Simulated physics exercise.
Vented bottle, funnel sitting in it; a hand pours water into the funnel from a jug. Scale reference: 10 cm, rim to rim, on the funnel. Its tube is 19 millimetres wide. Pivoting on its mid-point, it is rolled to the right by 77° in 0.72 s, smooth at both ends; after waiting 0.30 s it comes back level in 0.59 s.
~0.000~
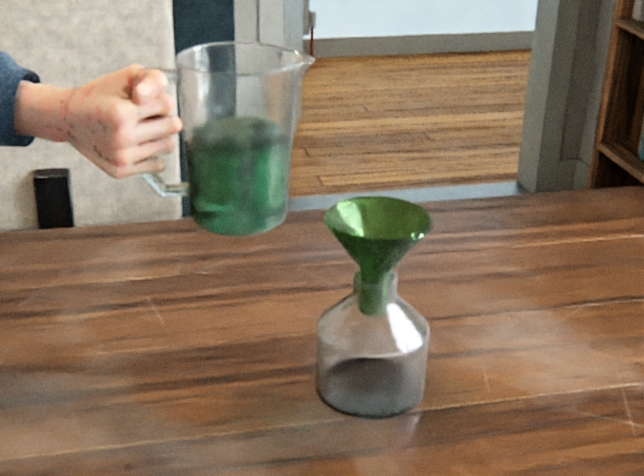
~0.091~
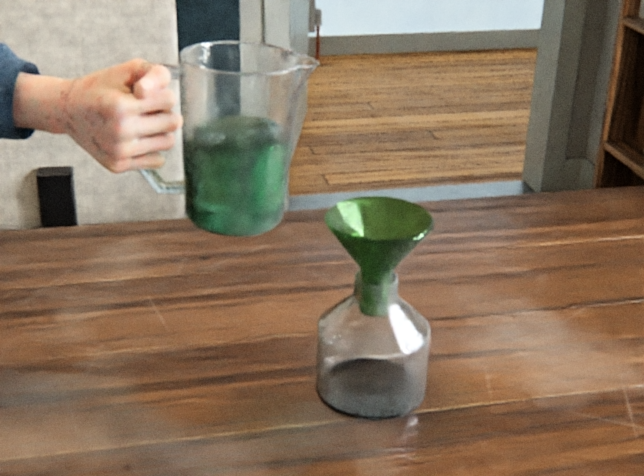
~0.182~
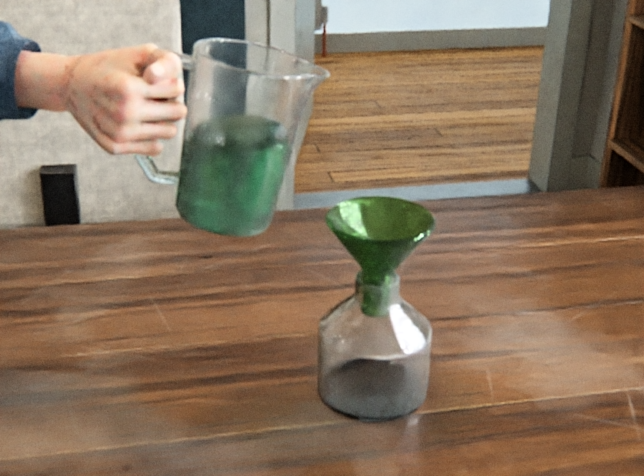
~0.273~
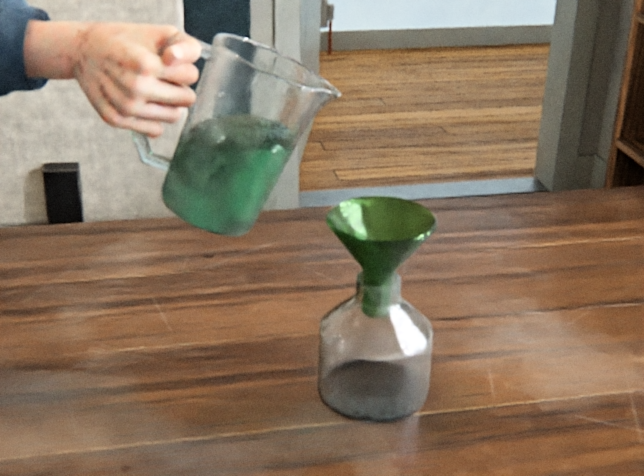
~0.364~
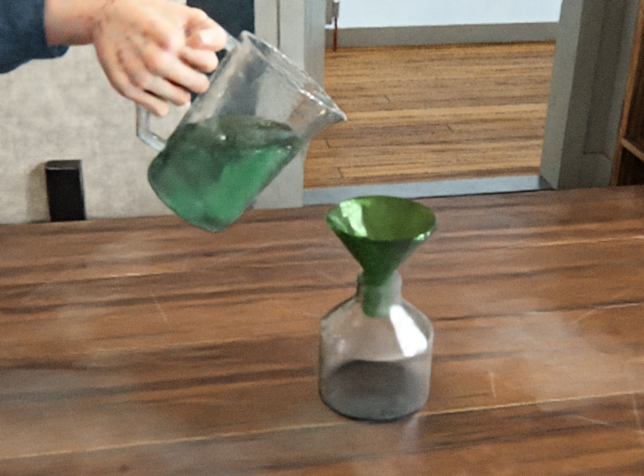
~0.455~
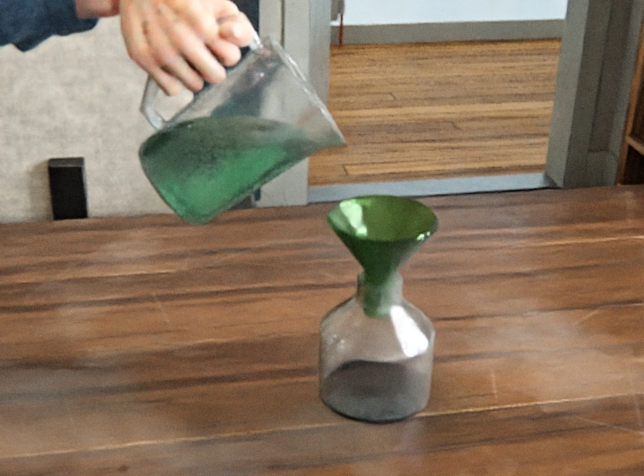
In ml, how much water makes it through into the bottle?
About 240 ml.
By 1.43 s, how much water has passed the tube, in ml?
Looks to be around 160 ml.
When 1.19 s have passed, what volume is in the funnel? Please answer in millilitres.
Funnel contents: Around 95 ml.
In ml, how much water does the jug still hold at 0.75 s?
Remaining volume: Approx. 410 ml.
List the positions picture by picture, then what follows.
Tilt 0°; pouring edge (314, 57); surface from (197, 130) to (271, 127); the funnel's rim runs from (331, 227) to (425, 220), in the first frame.
Tilt 3°; pouring edge (318, 61); surface from (198, 130) to (275, 127), in the second frame.
Tilt 12°; pouring edge (329, 72); surface from (195, 131) to (274, 125), in the third frame.
Tilt 24°; pouring edge (341, 92); surface from (186, 141) to (283, 128), in the fourth frame.
Tilt 39°; pouring edge (348, 118); surface from (169, 149) to (289, 130), in the fifth frame.
Tilt 54°; pouring edge (347, 144); surface from (159, 142) to (306, 136), in the sixth frame.
Then, 0.75 s in, the tilt is 77° and 10 ml has passed the tube, 40 ml is in the funnel, 410 ml in the jug and 0 ml has missed.
Then, 0.96 s in, the tilt is 77° and 70 ml has passed the tube, 85 ml is in the funnel, 280 ml in the jug and 0 ml has missed.
Then, 1.19 s in, the tilt is 63° and 120 ml has passed the tube, 95 ml is in the funnel, 220 ml in the jug and 35 ml has missed.
Then, 1.43 s in, the tilt is 16° and 160 ml has passed the tube, 75 ml is in the funnel, 210 ml in the jug and 60 ml has missed.
Finally, 235 ml has passed the tube, 0 ml is in the funnel, 210 ml in the jug and 60 ml has missed.
